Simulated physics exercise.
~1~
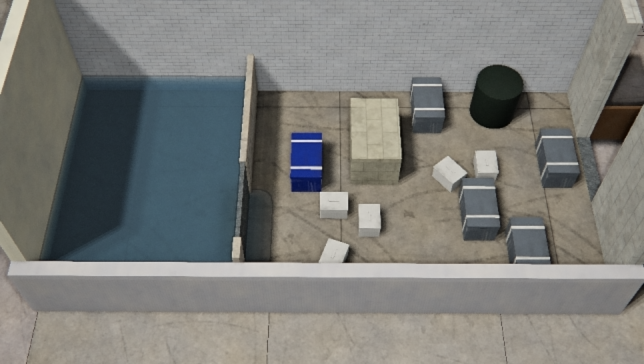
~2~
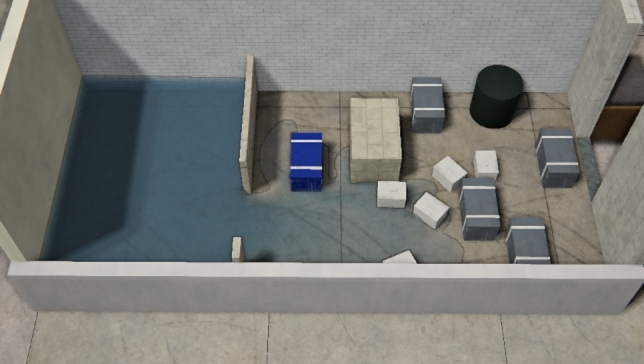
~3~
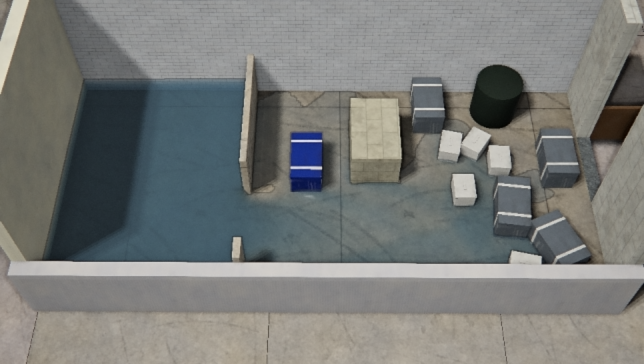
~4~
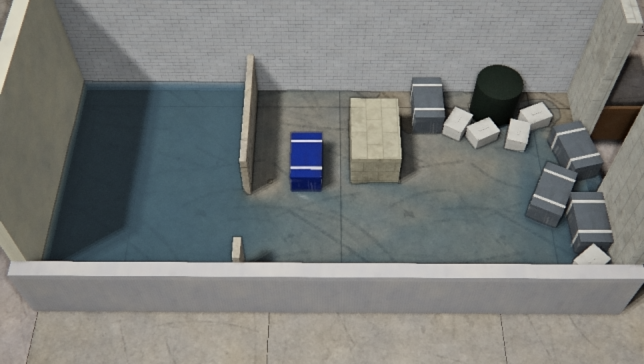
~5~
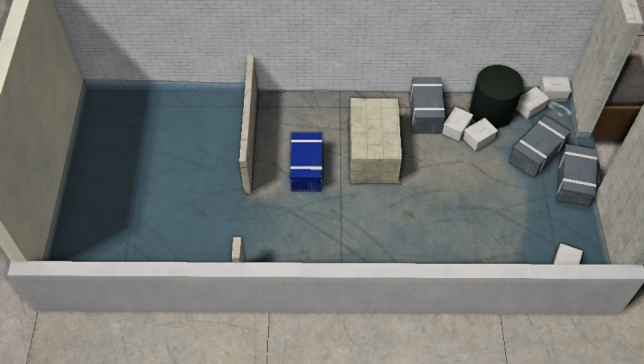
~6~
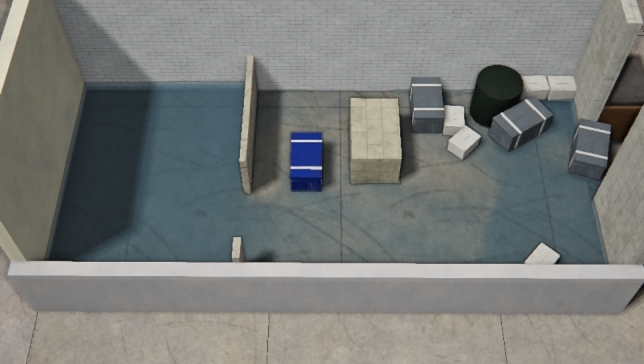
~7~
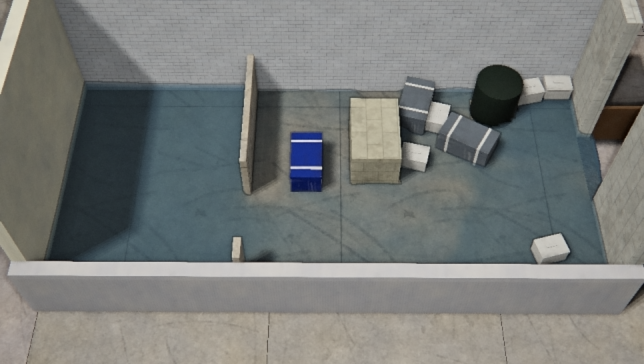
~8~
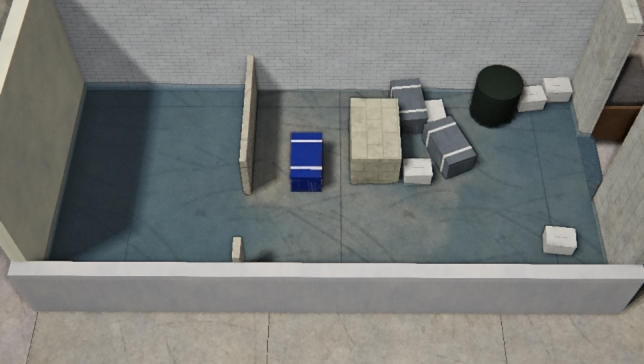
Water spreading from behind a partition across a walled room, pushing white boxes and grey trunks rightward while the blue trunk stays put.
